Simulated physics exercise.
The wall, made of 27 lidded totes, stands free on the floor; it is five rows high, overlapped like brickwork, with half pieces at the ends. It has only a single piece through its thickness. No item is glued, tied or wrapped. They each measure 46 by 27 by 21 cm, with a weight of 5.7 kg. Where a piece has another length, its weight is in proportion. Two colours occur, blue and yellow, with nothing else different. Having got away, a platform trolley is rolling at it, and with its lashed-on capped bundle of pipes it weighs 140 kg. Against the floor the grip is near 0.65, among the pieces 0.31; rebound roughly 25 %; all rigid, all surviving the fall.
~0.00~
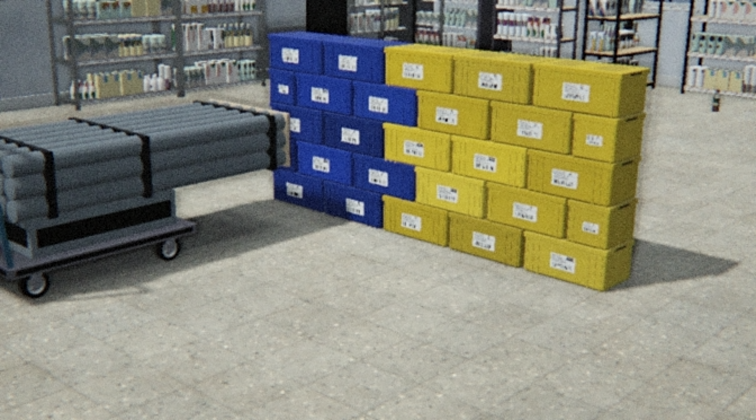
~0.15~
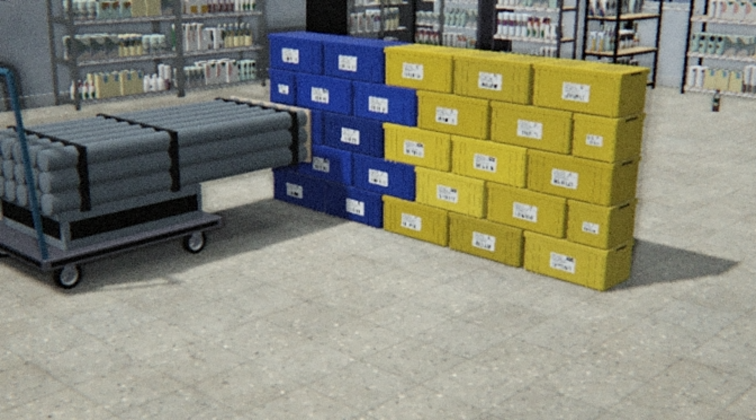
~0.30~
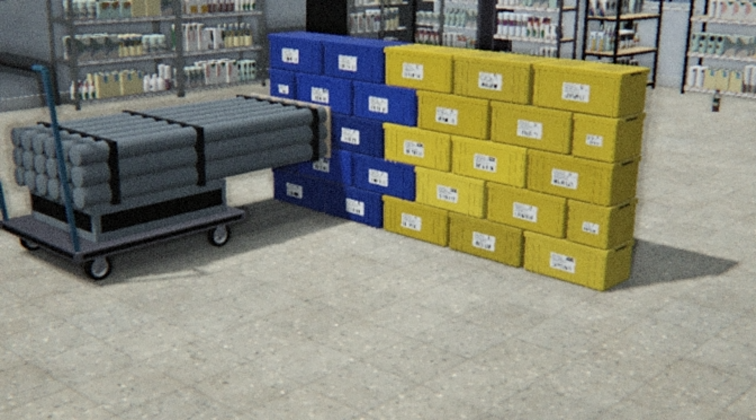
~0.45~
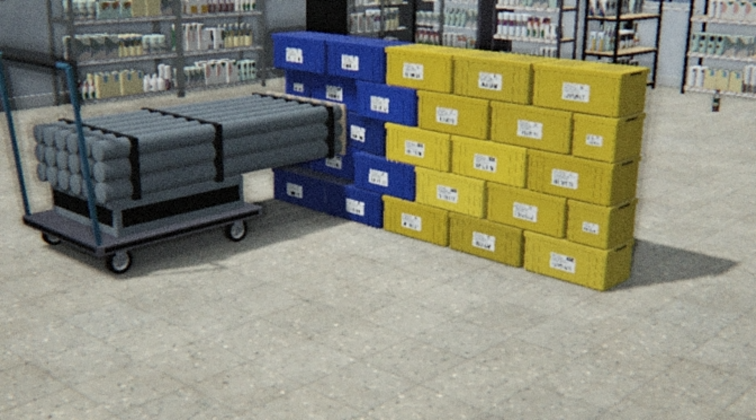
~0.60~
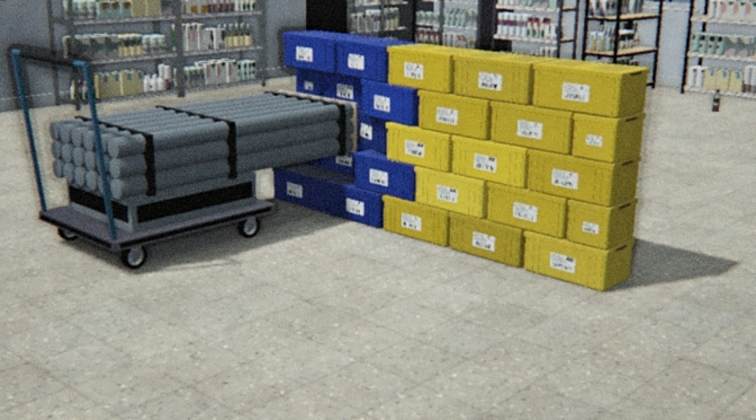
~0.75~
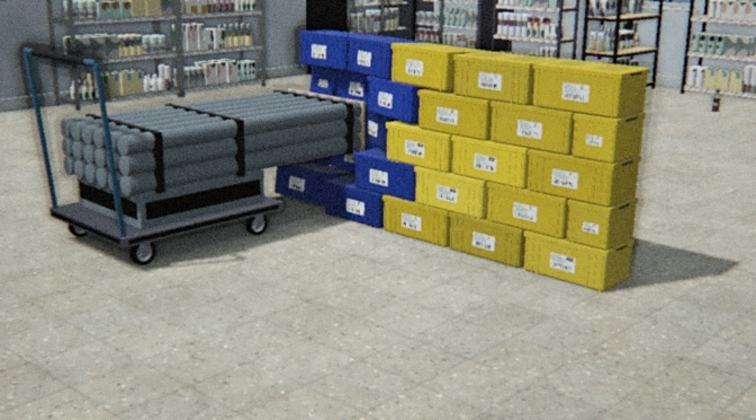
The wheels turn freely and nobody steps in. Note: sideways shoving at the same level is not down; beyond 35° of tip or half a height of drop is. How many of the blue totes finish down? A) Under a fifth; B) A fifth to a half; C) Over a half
Answer: C.
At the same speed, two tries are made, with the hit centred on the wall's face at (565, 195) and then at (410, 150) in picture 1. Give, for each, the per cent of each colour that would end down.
You'd get blue at 0 followed by 50, and yellow at 70 followed by 50 percent.
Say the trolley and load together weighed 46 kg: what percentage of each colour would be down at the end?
Result: Blue 0 and yellow 0 in a hundred.
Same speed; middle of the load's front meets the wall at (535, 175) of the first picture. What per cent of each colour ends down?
The blue ones would be 20 per cent down and the yellow ones 80 per cent.
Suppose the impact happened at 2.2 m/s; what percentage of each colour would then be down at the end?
Down at the end: Blue 80 per cent, yellow 10 per cent.
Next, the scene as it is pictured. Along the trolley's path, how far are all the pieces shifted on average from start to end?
Mean shift close to 30 cm.
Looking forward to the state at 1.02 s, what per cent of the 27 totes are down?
By then 15 %.
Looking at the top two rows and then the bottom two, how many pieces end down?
From the top 6, from the bottom 2.
By 1.02 s, load 37 cm past the wall's line, still rolling; 4 of the 12 blue totes down (4 of 27 in all colours); top blue tote tilted 15°.
By 1.46 s, load 50 cm past the wall's line, still rolling; 9 of the 12 blue totes down (10 of 27 in all colours); top blue tote tilted 54°, 65 cm lower.
When it is over (2.9 s), load 66 cm past the wall's line, stopped; 9 of the 12 blue totes down (10 of 27 in all colours); top blue tote upside down; top yellow tote unmoved. That is 75 per cent. In pixels of the last frame, middles, top blue tote near (610, 182), top yellow tote near (505, 77).
